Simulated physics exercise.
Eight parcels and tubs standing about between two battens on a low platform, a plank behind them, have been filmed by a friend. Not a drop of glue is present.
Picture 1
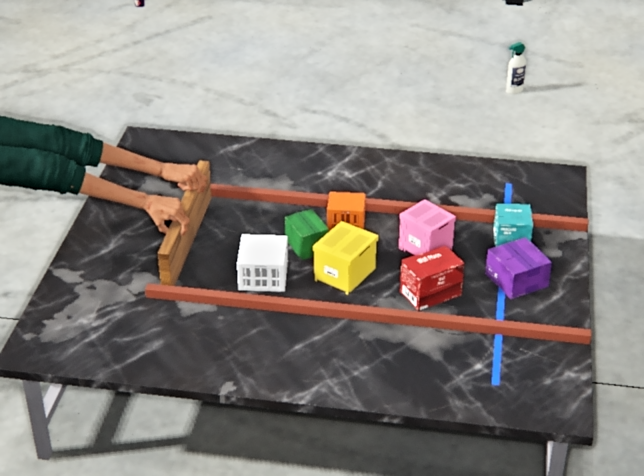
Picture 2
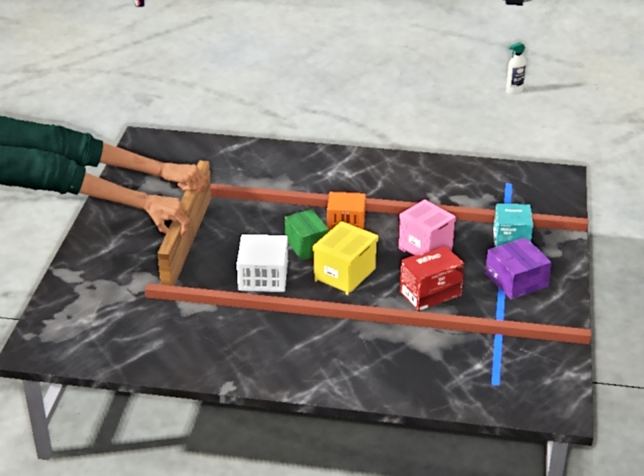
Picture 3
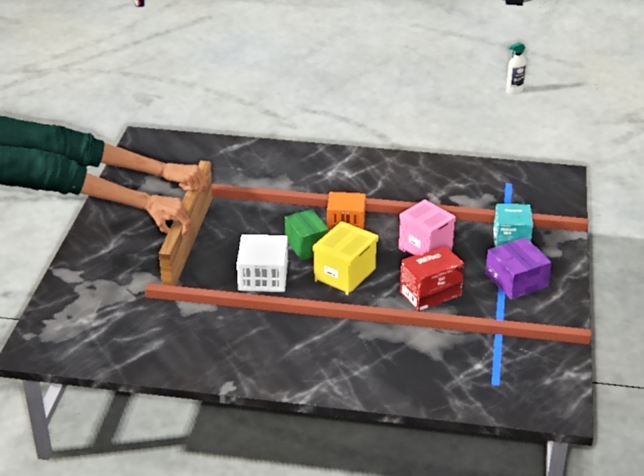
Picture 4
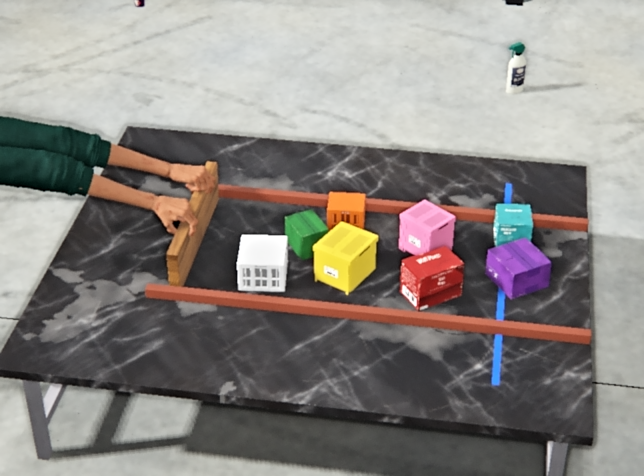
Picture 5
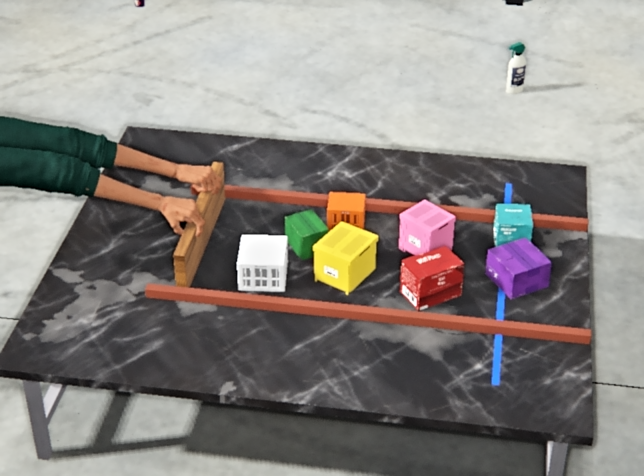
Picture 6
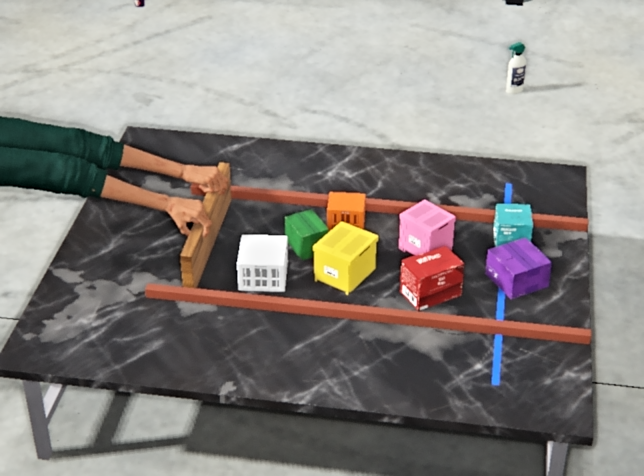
On a dark marbled platform, two hands sliding a wooden plank slightly right between battens, eight coloured boxes standing still.
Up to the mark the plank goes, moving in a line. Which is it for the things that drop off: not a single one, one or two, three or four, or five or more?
It is one or two.
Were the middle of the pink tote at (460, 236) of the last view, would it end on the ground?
Placed there, the pink tote is still up there.
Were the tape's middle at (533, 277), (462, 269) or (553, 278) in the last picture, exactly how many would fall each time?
Going through each try, you'd get 5, 0 and 5.
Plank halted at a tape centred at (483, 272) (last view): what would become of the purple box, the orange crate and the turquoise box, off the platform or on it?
Per object: Purple box goes, orange crate stays, turquoise box stays.
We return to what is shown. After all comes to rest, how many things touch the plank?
It's touching 3 at the end.
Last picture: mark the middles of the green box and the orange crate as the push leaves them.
In order, first (520, 261), then (524, 232).
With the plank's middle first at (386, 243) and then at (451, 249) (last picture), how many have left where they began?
The counts are 6 and 8.
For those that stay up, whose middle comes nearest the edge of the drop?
Nearest at the end: The red box.
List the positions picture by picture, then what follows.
Purple box (518, 268); turquoise box (513, 228); red box (432, 278); plank (186, 224); tape (503, 273), in the first frame.
Turquoise box (513, 228); plank (186, 224), in the second frame.
Red box (432, 278); orange crate (346, 215), in the third frame.
Purple box (518, 268); pink tote (427, 233), in the fourth frame.
Turquoise box (513, 228); green box (307, 235), in the fifth frame.
Purple box (518, 268); turquoise box (513, 228); red box (432, 278); plank (207, 226); tape (503, 273), in the sixth frame.
Early on, none off yet; purple box at rest near (518, 268); turquoise box at rest near (513, 228); red box at rest near (433, 278).
Finally, the number that fall off is one or two; lost, turquoise box and purple box.
